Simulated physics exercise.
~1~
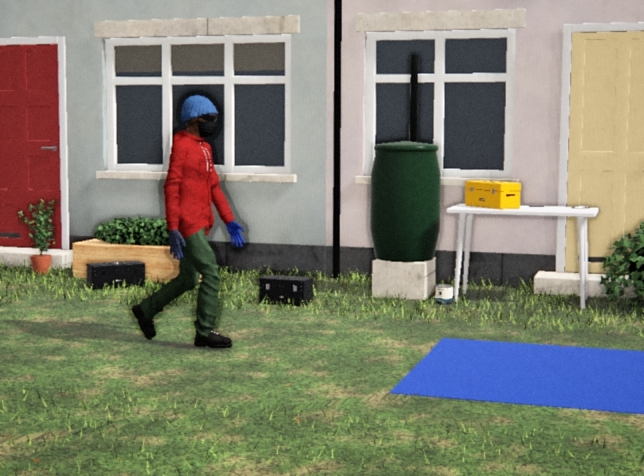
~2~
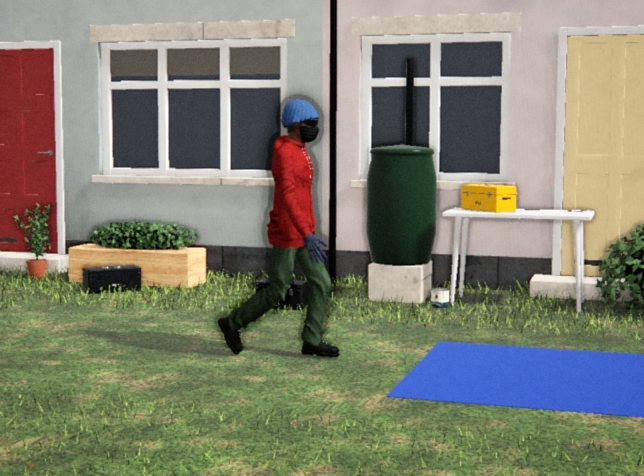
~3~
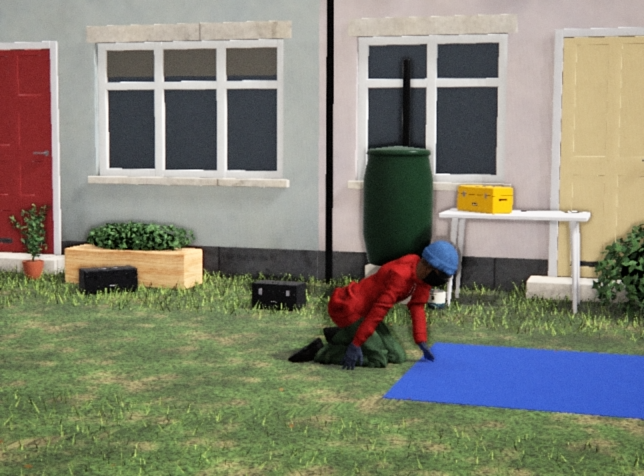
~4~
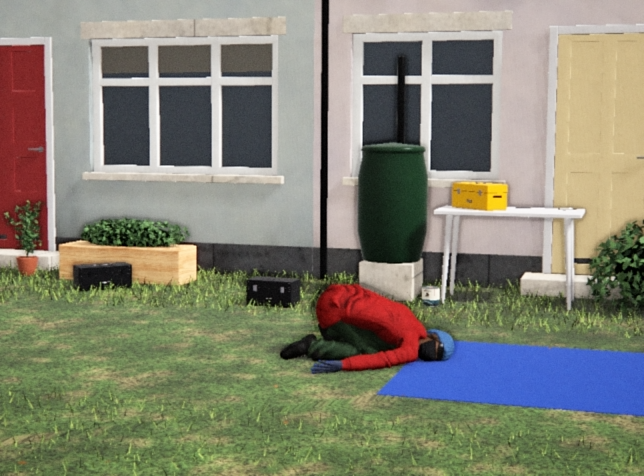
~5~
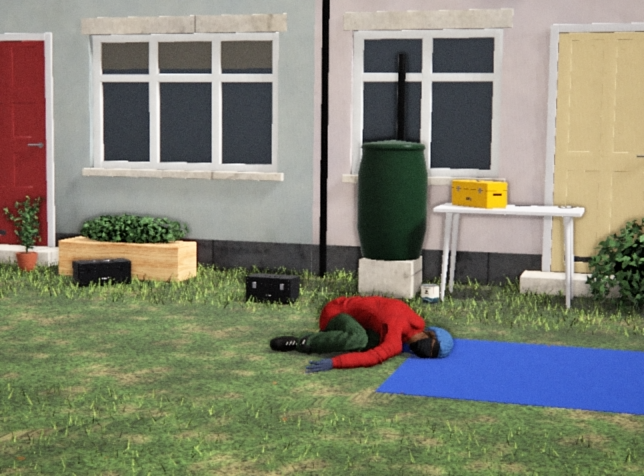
To begin with, a person in a red jacket, green trousers, blue hat and dark face covering walks right across a lawn, passing two houses with a red door and a yellow one. They go by a planter, black cases and a green barrel, nearing a blue mat on the grass. Then they drop to their knees and pitch forward, hands low by the mat's near edge. The body folds down and the head comes to the mat's edge. Finally, they lie slumped with legs bent and an arm on the grass, chest and hips short of the mat.
